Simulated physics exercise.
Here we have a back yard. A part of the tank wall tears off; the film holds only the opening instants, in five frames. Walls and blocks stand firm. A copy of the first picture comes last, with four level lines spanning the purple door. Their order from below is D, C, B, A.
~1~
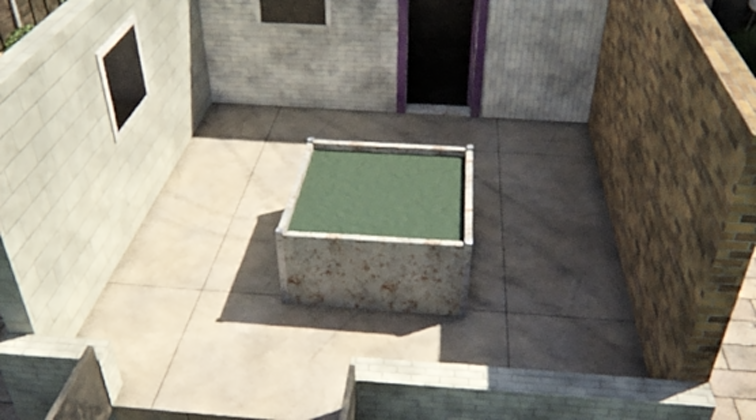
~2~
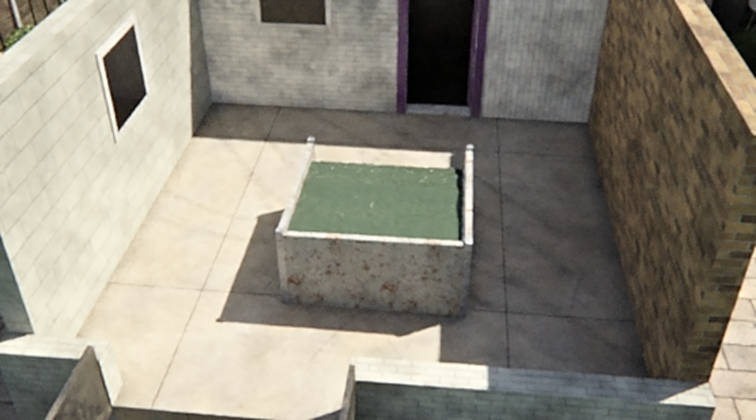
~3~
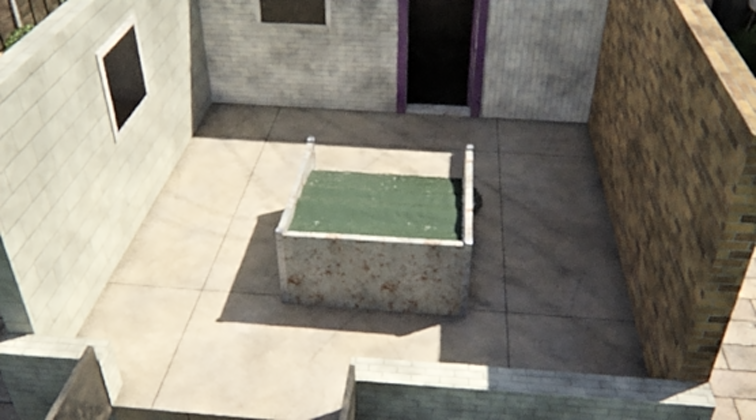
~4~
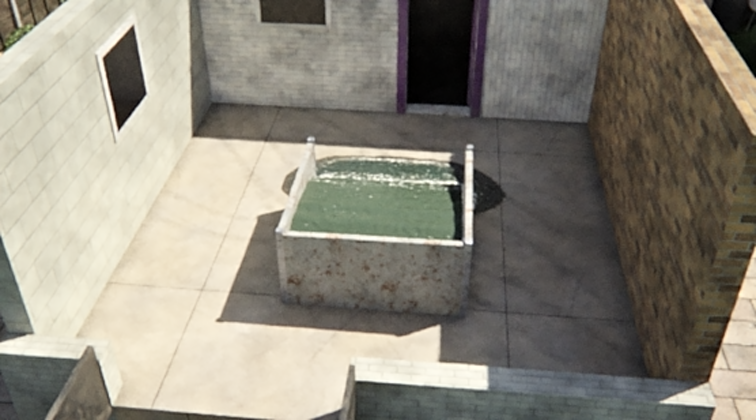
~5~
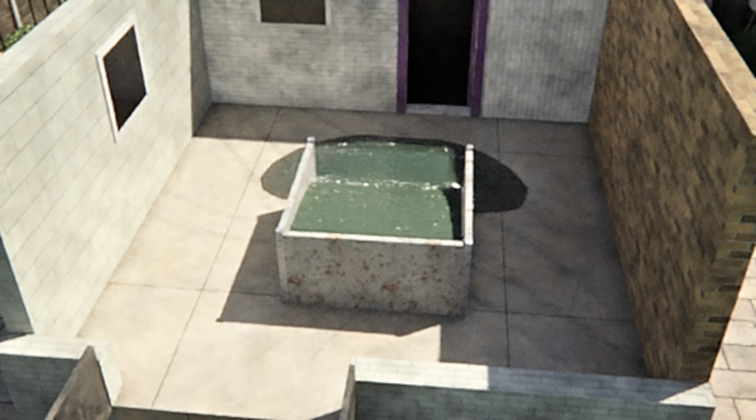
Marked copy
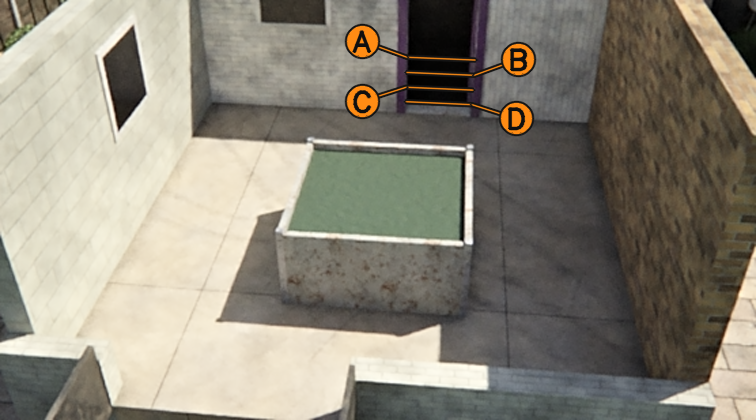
A square, rust-flecked concrete tank of green water stands in the middle of a paved back yard, seen from high up by a camera that stays still. Pale block walls rise at the left and back, with a dark purple-framed doorway behind and brown brick at right. The tank's far side disappears, the water sinks at the back, and a dark wet patch spreads behind and to both sides.
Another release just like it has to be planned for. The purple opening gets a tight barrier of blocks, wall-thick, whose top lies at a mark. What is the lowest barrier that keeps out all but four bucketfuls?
Take C.
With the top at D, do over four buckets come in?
Yes, it does.
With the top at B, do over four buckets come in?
No.
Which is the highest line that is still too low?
D it is.
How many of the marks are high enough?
Three of the four.
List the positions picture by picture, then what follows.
The first frame shows water in the tank at rest, its middle at (382, 194); foot of the purple doorway at (438, 114); open gate at (229, 343).
In the second frame, water covers 2 % of the ground, its front hidden from here.
In the third frame, water covers 5 % of the ground, its front hidden from here.
In the fourth frame, water covers 10 % of the ground, its front hidden from here.
The fifth frame shows front seen at (303, 152), 16 % of the ground wet.
On the marked copy, A at (441, 58); B at (440, 73); C at (439, 88); D at (438, 103); from the bottom up D, C, B, A.
With A, nothing gets over.
With B, nothing gets over.
With C, a splash gets over, under a bucket.
With D, some 20 bucketfuls get in.
